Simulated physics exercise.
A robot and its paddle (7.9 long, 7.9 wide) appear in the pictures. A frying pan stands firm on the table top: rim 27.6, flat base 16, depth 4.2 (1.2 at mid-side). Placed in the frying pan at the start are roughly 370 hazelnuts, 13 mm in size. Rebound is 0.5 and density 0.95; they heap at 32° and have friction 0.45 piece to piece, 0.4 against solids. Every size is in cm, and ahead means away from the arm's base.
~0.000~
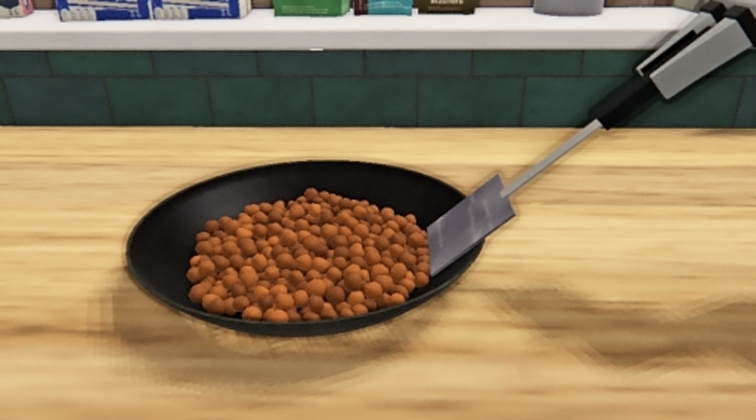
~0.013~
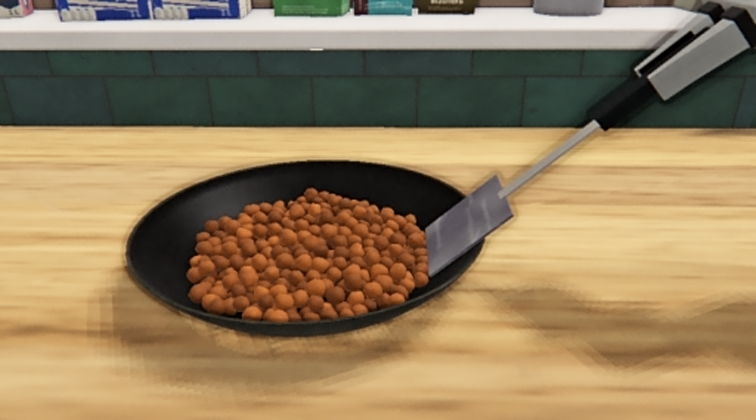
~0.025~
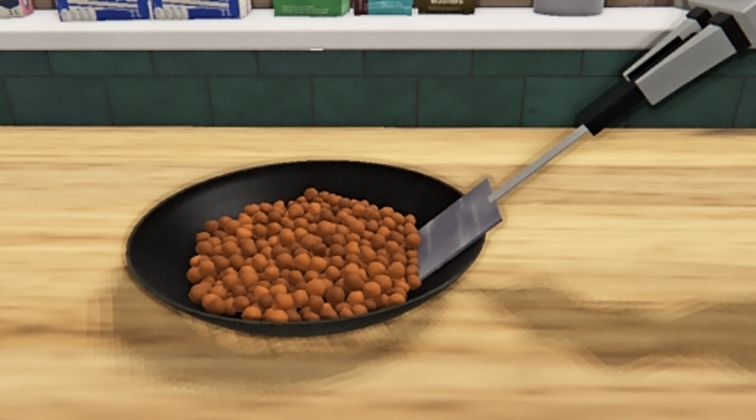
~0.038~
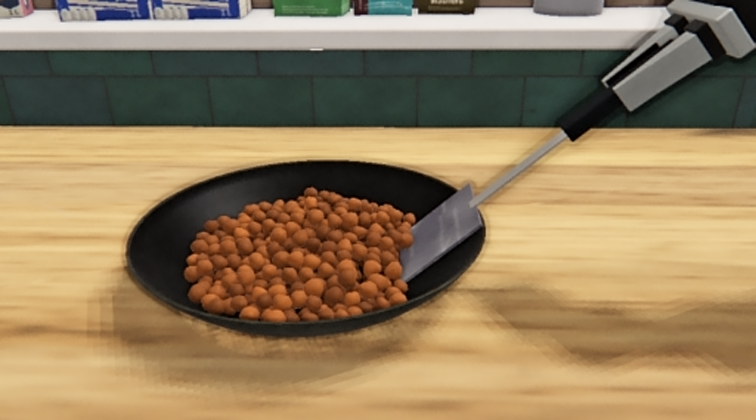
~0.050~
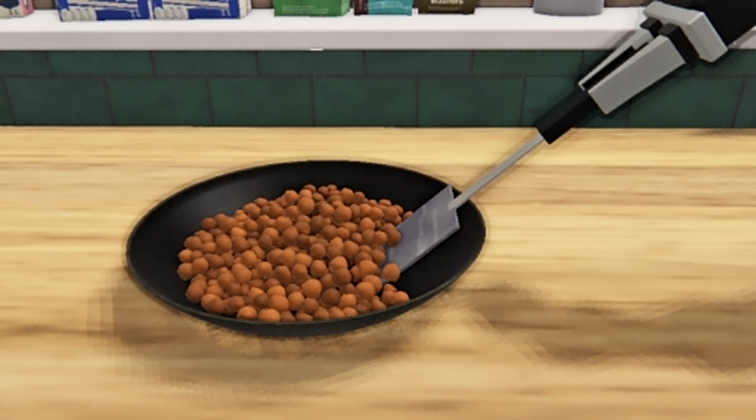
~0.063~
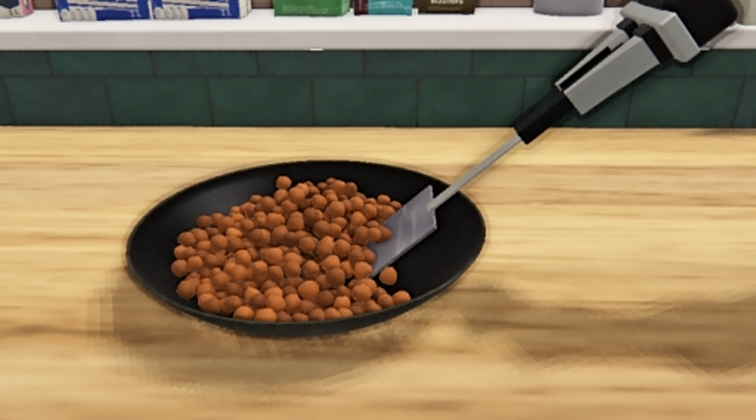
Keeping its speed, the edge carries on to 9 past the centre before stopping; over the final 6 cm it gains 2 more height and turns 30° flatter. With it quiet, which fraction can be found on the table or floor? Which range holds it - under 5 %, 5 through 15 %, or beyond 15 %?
The range beyond 15 % holds it.
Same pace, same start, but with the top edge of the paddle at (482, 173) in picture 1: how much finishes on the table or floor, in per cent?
I'd estimate around 30 per cent.
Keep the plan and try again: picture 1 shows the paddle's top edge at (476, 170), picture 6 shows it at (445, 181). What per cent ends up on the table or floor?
Some 10 per cent.
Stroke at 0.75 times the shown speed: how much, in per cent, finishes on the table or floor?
Some 20 per cent.
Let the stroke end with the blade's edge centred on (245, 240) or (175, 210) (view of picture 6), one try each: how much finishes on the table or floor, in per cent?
First try about 10 percent, second about 35 percent.
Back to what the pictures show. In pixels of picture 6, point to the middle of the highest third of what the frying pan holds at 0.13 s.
(259, 230).
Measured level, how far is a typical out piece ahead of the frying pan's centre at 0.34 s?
I'd say some 18 centimetres.
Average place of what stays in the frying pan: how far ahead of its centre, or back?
Offset: About 4.0 cm, ahead.
By 0.09 s, sloping 42°, highest piece 8 above the table; 367 in the frying pan.
By 0.13 s, sloping 35°, highest piece 9 above the table; 367 in the frying pan.
By 0.34 s, sloping 12°, highest piece 11 above the table; 284 in the frying pan, 66 on the table or floor, 17 on the blade or in flight.
By 1.39 s, sloping 12°, highest piece 4 above the table; 284 in the frying pan, 83 on the table or floor.
Final count, 284 in the frying pan, 83 on the table or floor. That is 23 % on the table or floor.
